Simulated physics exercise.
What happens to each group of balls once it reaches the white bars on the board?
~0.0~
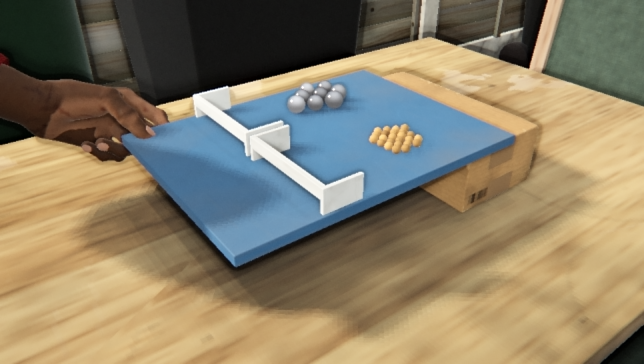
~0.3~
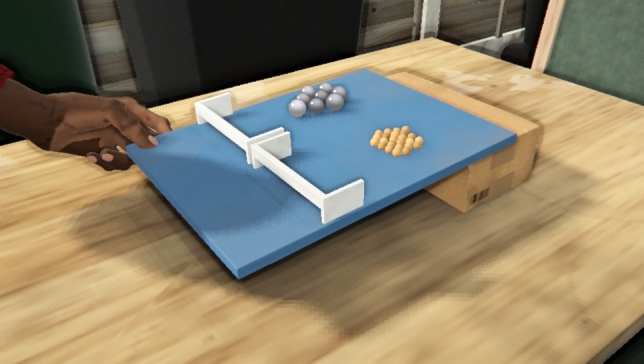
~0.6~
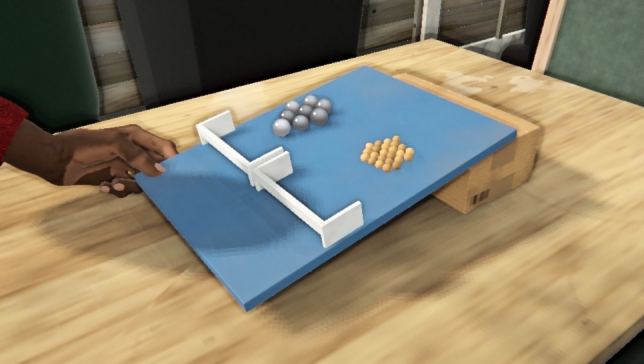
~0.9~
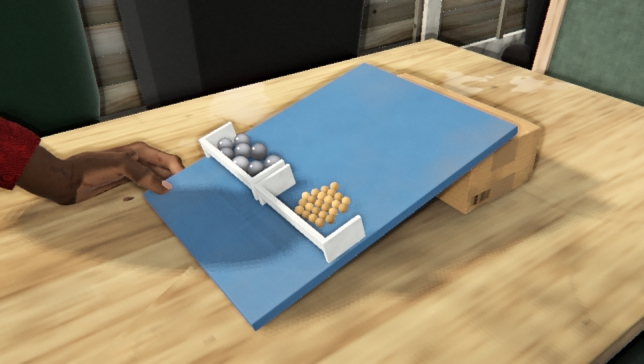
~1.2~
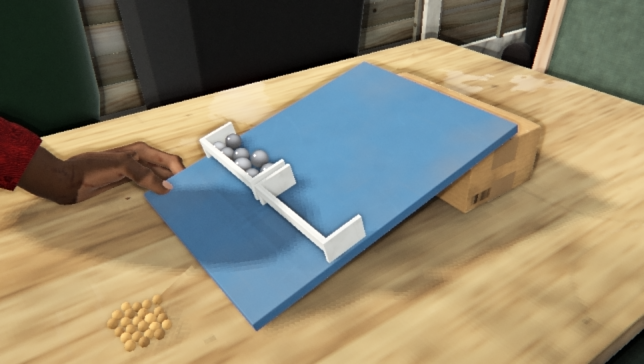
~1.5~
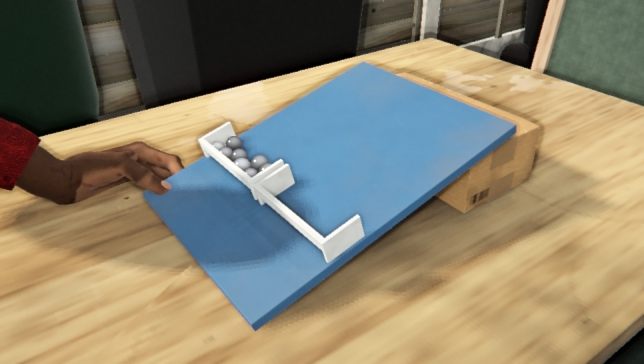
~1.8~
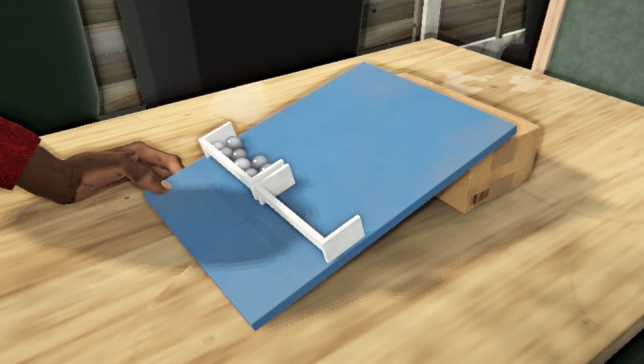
The small orange balls pass through the slot under their bar and roll off the board, but the larger grey balls cannot fit through and stay gathered behind theirs.
